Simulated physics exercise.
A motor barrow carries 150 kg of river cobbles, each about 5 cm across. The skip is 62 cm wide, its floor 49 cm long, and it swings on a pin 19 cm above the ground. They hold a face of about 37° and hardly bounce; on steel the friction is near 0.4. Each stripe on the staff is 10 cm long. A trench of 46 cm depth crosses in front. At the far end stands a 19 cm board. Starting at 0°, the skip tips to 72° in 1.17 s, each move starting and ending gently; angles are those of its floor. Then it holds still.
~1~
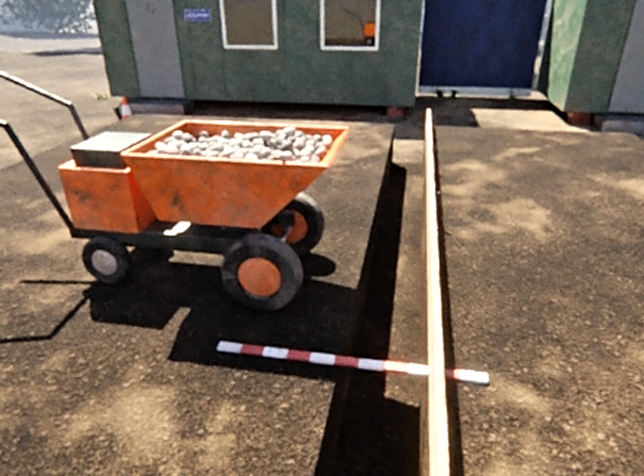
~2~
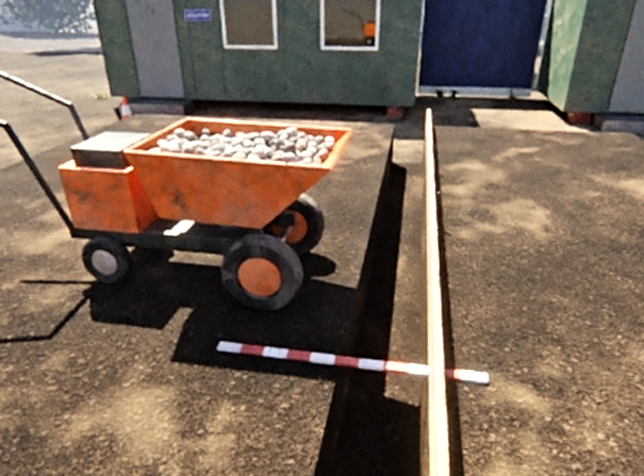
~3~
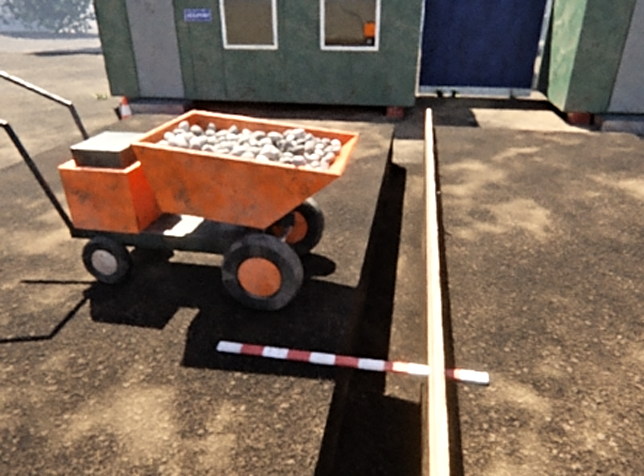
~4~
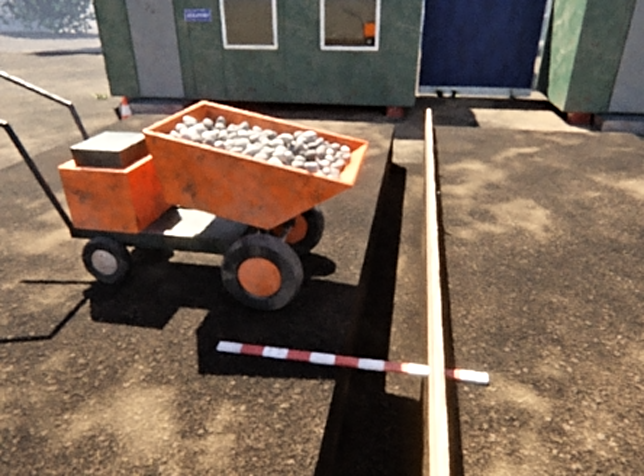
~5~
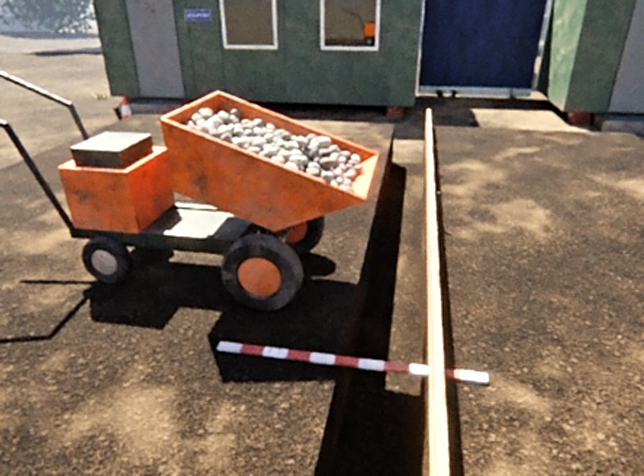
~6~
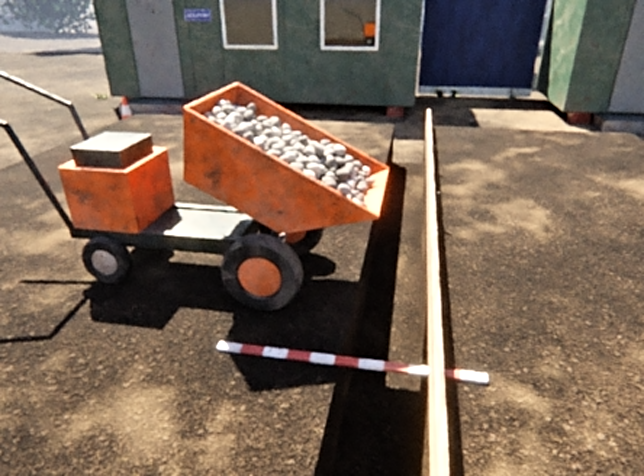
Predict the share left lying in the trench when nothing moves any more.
Some 90 per cent of it.
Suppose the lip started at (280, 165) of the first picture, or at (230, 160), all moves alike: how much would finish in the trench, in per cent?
Near 100 per cent from the first place, 55 from the second.
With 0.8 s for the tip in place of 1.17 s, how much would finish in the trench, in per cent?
It would be near 85 per cent.
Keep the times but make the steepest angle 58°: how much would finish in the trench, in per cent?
In that case some 70 per cent.
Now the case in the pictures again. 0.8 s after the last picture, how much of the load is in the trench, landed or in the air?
Some 25 per cent.
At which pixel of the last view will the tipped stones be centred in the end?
Near (397, 345).
Then, 0.4 s after the last picture the floor is at 61°, 100 % in the skip; the foremost stones are at (407, 257).
Then, 0.8 s after the last picture the floor is at 72°, 68 % in the skip, 27 % in the trench, 5 % past the trench; the foremost stones are at (479, 286).
Then, 1.1 s after the last picture the floor is at 72°, 41 % in the skip, 50 % in the trench, 9 % past the trench; the foremost stones are at (550, 294).
Then, 3.1 s after the last picture the floor is at 72°, 0 % in the skip, 90 % in the trench, 10 % past the trench; the foremost stones are at (597, 300).
